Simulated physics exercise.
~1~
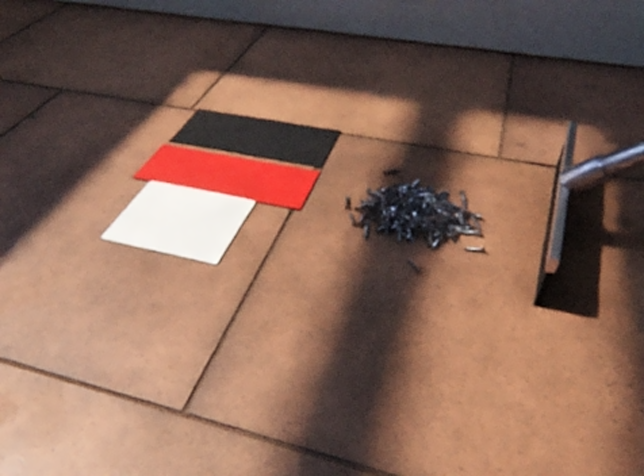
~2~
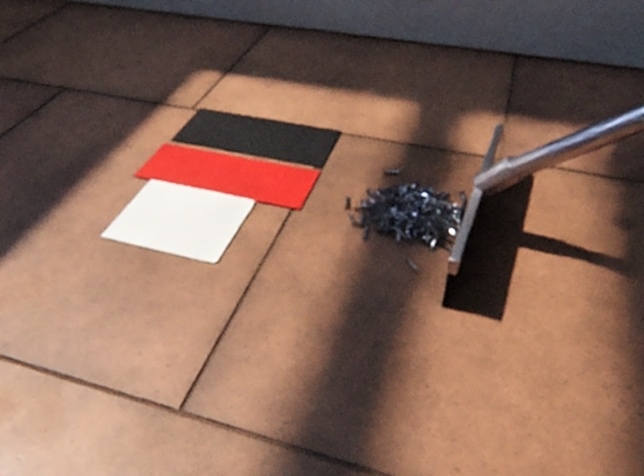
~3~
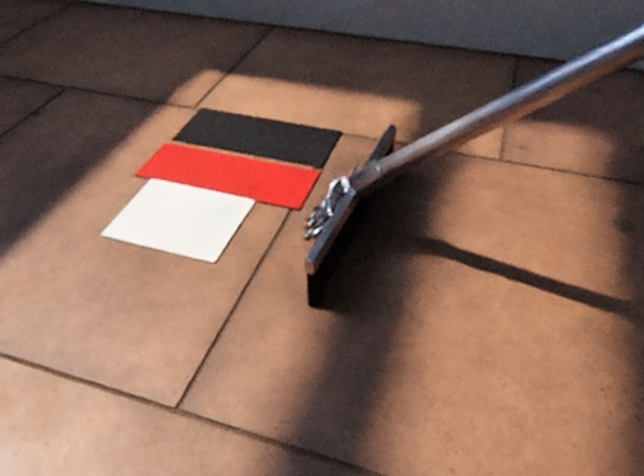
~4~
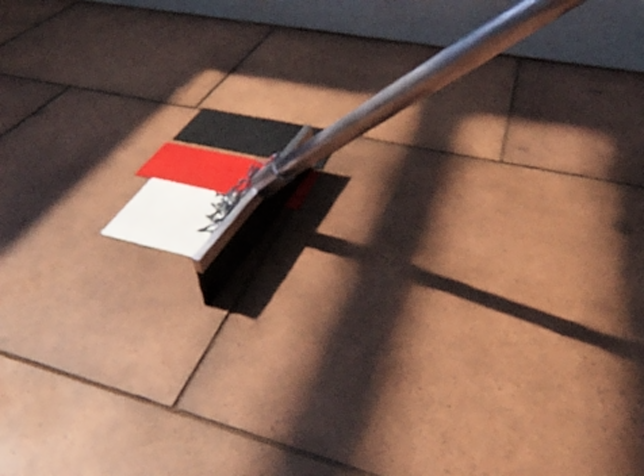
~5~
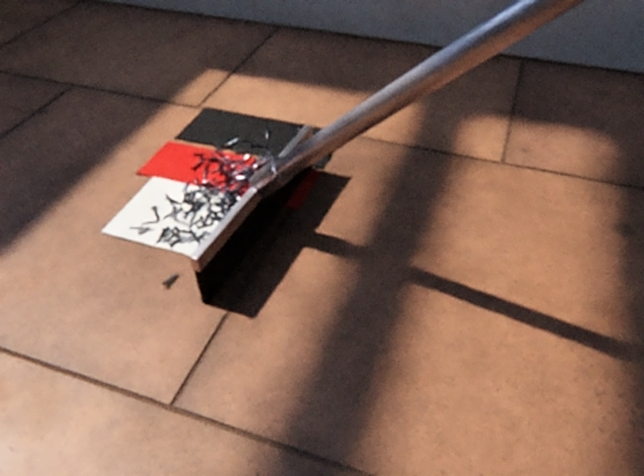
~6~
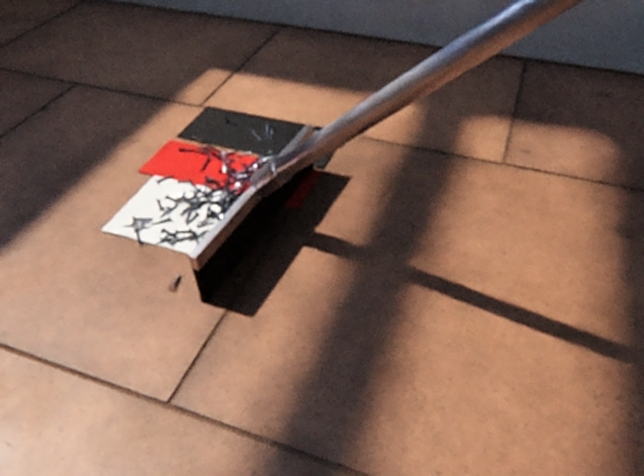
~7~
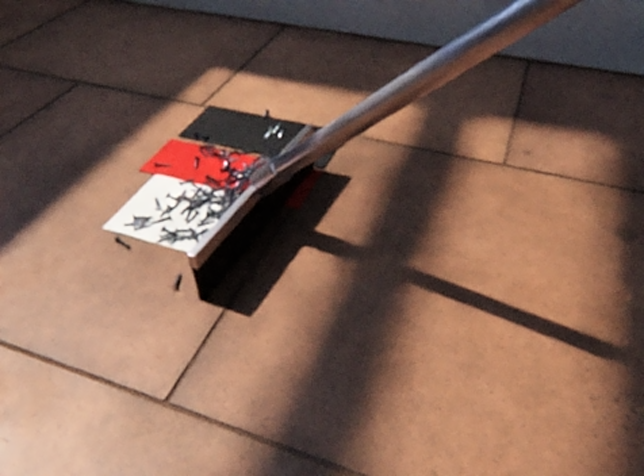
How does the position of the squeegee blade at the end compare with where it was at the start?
At the start the blade stands at the right, beyond the pile of metal bits. At the end it is well to the left and a little higher in view, resting over the right-hand part of the mats.
On tiles, a squeegee pushes metal bits left and stops, most on white and red mats.
